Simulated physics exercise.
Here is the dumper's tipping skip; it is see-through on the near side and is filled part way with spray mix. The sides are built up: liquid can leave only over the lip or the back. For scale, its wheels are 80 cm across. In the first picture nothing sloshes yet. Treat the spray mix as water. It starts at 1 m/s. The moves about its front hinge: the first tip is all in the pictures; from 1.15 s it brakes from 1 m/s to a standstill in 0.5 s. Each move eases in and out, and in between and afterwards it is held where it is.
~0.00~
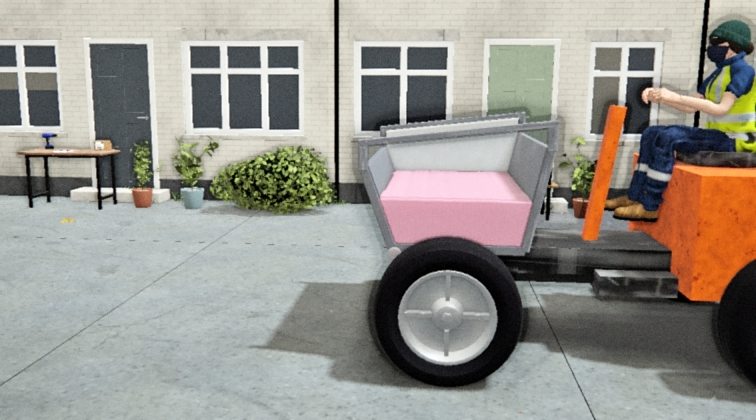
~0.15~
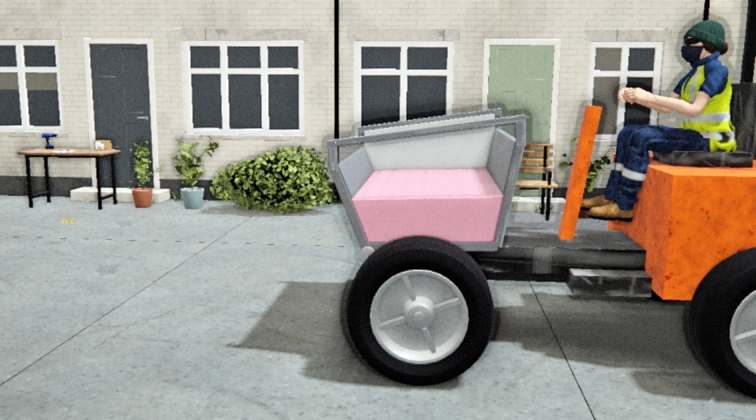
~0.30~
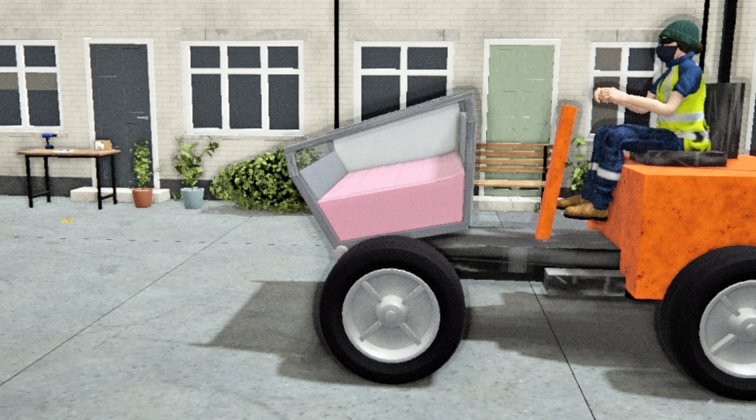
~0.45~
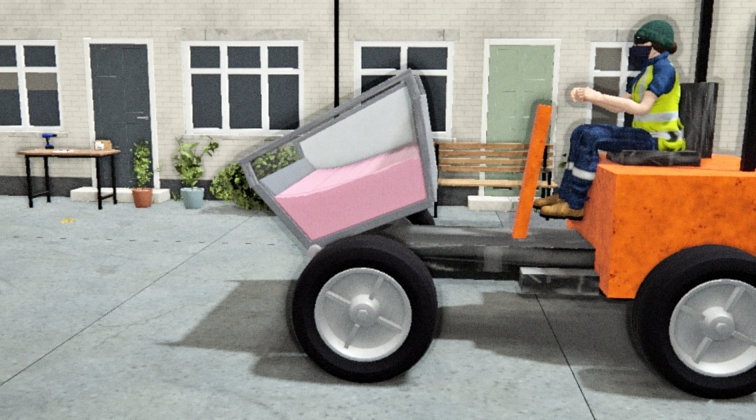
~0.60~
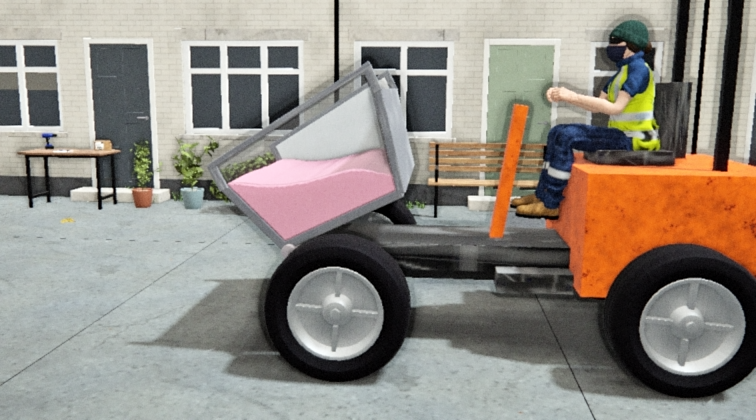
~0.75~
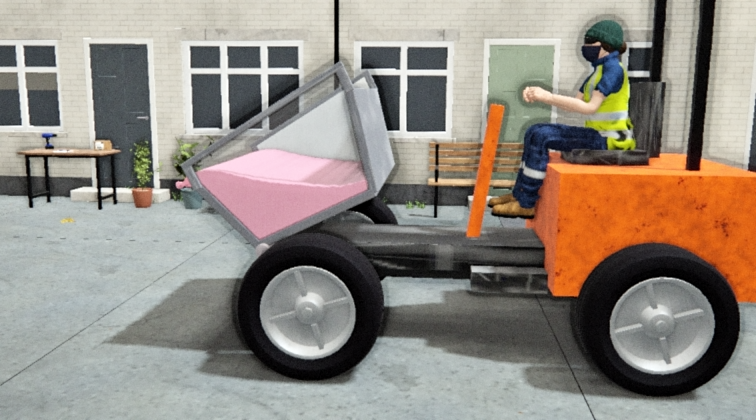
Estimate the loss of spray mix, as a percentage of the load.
Roughly 41 per cent of the spray mix is lost.
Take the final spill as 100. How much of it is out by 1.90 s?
Some 100 per cent by then.
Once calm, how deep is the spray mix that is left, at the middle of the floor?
Roughly 12 cm.
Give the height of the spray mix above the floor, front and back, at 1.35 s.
Front 32 cm, back 0 cm.
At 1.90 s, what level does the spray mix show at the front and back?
About 28 cm in front and 0 cm behind.
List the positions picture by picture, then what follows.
The first picture shows level at the front (406, 200); level at the back (510, 203); the lip is at (368, 167); the front is on the left; a wheel hub at (447, 321).
The second picture shows level at the front (377, 199); level at the back (481, 198); tilt 2° forwards.
The third picture shows level at the front (342, 198); level at the back (443, 180); tilt 11° forwards.
The fourth picture shows level at the front (304, 196); level at the back (401, 164); tilt 22° forwards.
The fifth picture shows level at the front (270, 187); level at the back (374, 172); tilt 26° forwards.
The sixth picture shows level at the front (238, 176); level at the back (353, 184); tilt 26° forwards; the lip is at (201, 184); spray mix is coming out, 2 per cent so far; a wheel hub at (306, 316).
By 1.35 s the skip is at 26° forwards, the surface stands 33 cm on the front, 0 cm on the back; the loss stands at 28 per cent, over the front.
By 1.90 s the skip is at 26° forwards, the surface stands 29 cm on the front, 0 cm on the back; the loss stands at 40 per cent, over the front.
By 2.45 s the skip is at 26° forwards, the surface stands 26 cm on the front, 4 cm on the back; the loss stands at 40 per cent, over the front.
By 4.53 s the loss stands at 41 per cent, over the front, 112 of 270 litres.
